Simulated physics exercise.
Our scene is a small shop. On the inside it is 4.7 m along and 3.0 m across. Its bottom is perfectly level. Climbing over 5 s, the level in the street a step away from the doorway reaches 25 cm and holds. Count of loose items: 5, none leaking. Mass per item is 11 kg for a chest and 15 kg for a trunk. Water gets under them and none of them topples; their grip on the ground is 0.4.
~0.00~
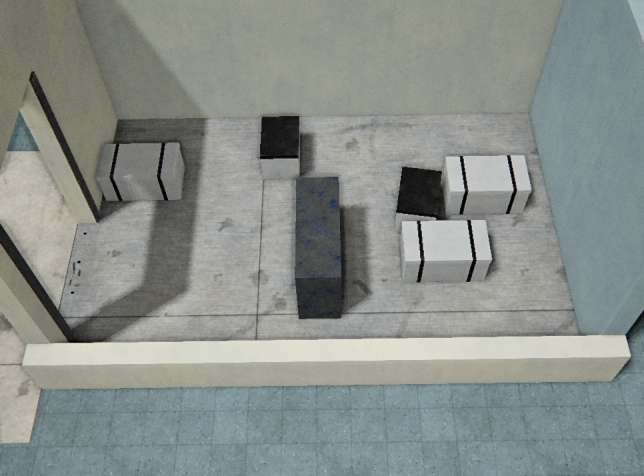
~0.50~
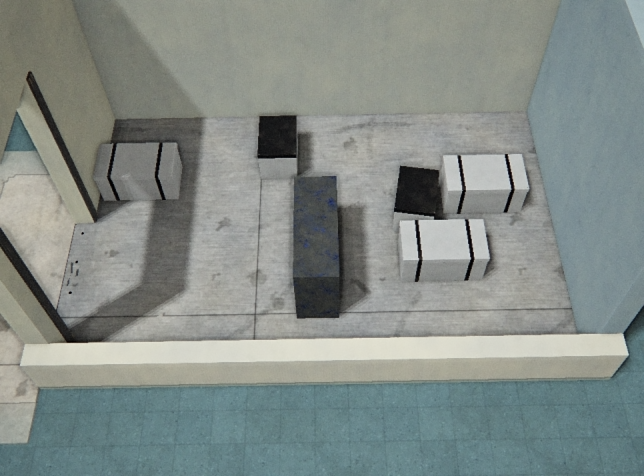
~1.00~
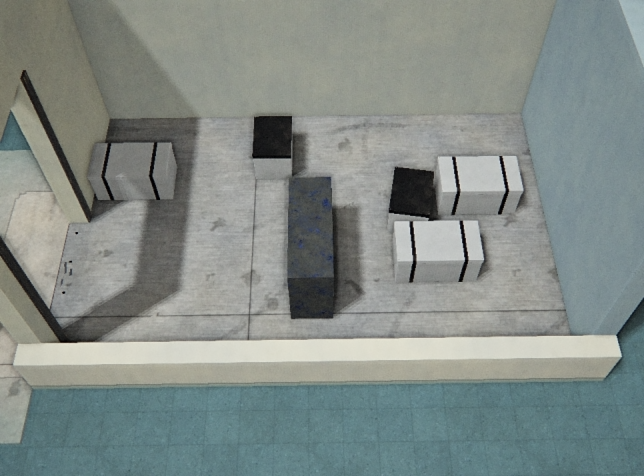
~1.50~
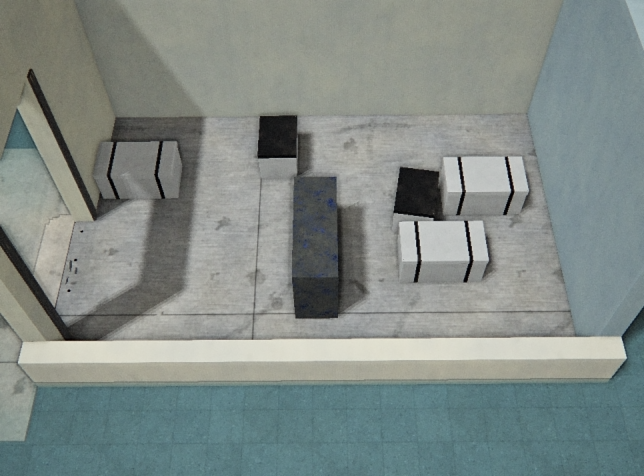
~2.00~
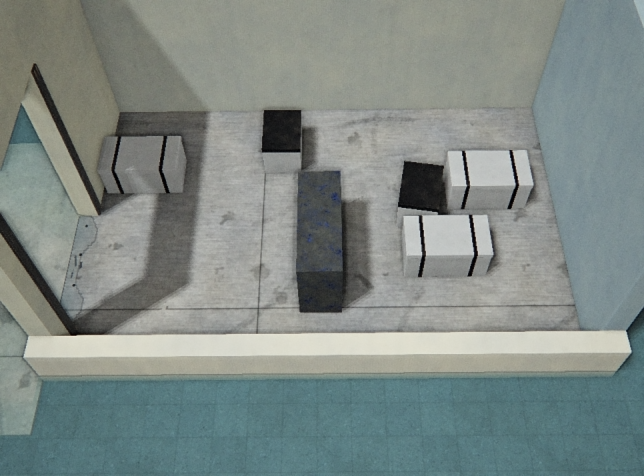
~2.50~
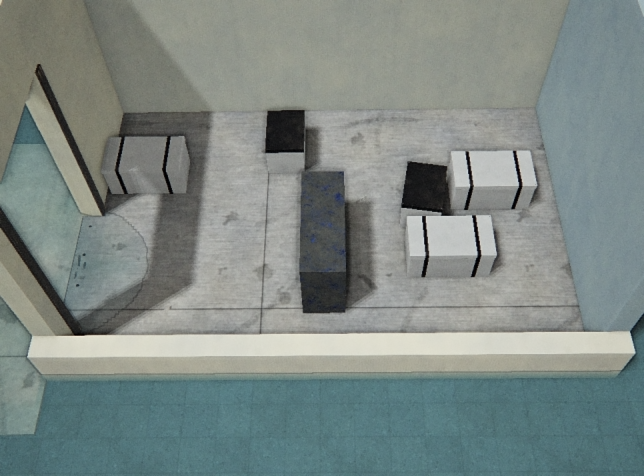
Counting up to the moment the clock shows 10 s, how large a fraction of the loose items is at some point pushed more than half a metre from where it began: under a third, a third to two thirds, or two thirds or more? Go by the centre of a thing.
It will work out to one to two of every three.
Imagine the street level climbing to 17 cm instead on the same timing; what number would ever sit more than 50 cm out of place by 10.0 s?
That would make 1 of them.
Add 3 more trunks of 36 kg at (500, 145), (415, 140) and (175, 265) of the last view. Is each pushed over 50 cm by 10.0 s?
Result, in listed order: Not exceeded / not exceeded / exceeded.
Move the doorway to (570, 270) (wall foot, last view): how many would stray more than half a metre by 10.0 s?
3.
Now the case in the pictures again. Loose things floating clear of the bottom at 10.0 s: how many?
My tally comes to 5.
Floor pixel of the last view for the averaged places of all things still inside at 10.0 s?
They average out to somewhere around (383, 212).
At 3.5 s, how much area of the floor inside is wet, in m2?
I'd estimate close to 2.5 m2.
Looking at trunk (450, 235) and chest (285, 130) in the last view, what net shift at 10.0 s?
In turn: 5 cm, 250 cm.
After 3.5 s 0 of 5 are over 50 cm from their spots; 0 afloat.
After 4.5 s 0 of 5 are over 50 cm from their spots; 0 afloat.
After 7.0 s 1 of 5 are over 50 cm from their spots; 0 afloat.
After 10.0 s 3 of 5 are over 50 cm from their spots, and 3 have been at some point; 5 afloat.
